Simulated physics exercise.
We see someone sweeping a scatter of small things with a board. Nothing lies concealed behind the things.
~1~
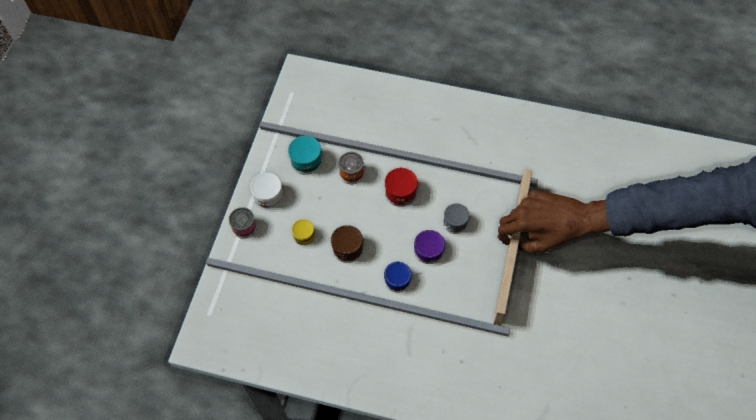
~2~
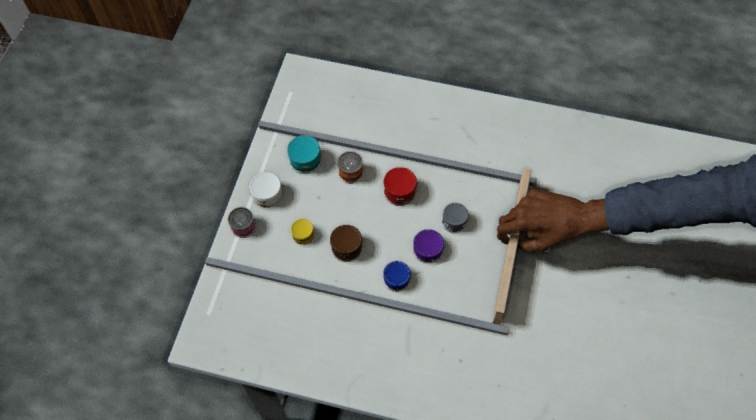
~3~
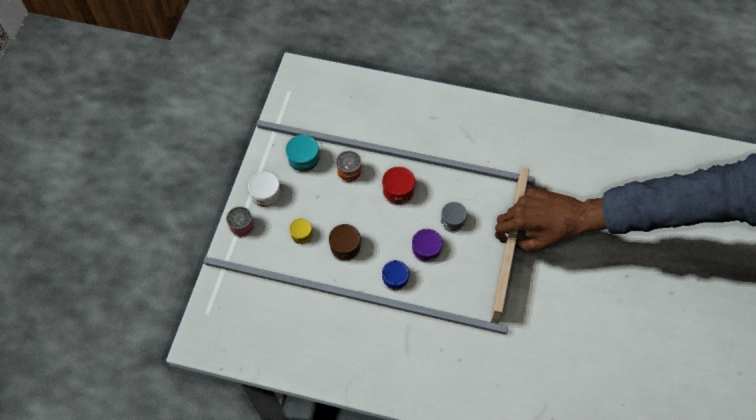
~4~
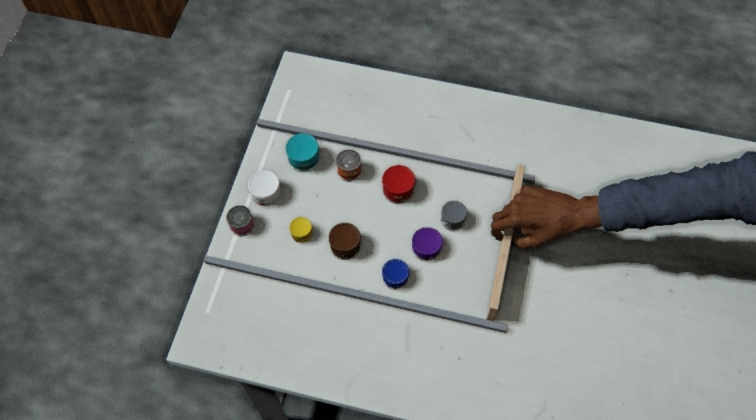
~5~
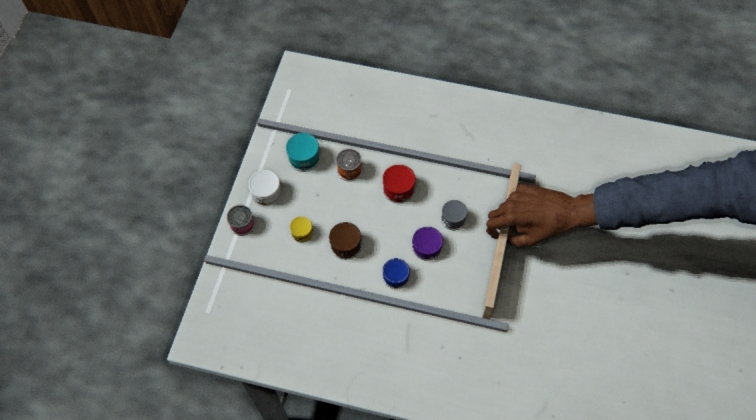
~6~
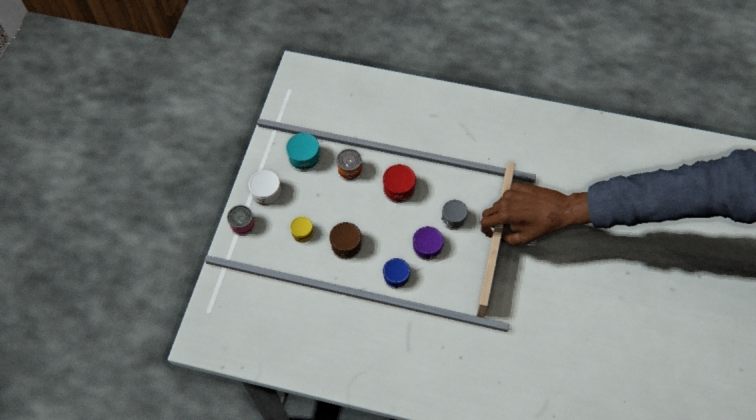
A wooden board held by a hand shifts slightly left between two grey rails on a white table, nearing the grey tub, while the ten small, variously coloured round containers scattered between the rails stay essentially in place.
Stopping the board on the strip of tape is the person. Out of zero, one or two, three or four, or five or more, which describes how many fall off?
Looks like the tally of pieces that topple off is five or more there.
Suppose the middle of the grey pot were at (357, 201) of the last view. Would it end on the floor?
The grey pot holds its place.
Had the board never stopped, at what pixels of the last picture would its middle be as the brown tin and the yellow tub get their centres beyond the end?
The middle would be close to (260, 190) and then close to (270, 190).
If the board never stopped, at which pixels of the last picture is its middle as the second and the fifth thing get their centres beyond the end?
At (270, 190) for the second, at (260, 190) for the fifth.
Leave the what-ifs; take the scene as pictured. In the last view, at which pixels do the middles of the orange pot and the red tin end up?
The orange pot finishes at (259, 132); the red tin finishes at (247, 154).
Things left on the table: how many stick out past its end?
Counting them gives 5.
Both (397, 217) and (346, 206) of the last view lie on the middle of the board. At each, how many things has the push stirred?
First 4, then 8.
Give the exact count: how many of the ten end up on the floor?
Result - number fallen: 5.
A little later, none off yet; pink tin at rest near (241, 221); white tub at rest near (266, 188); turquoise tin at rest near (304, 153).
Next, none off yet; pink tin at rest near (241, 221); white tub at rest near (266, 188); turquoise tin shifted about its own width near (286, 144).
When it is over, the number that fall off is five or more; down, brown tin, yellow tub, turquoise tin, white tub and pink tin.
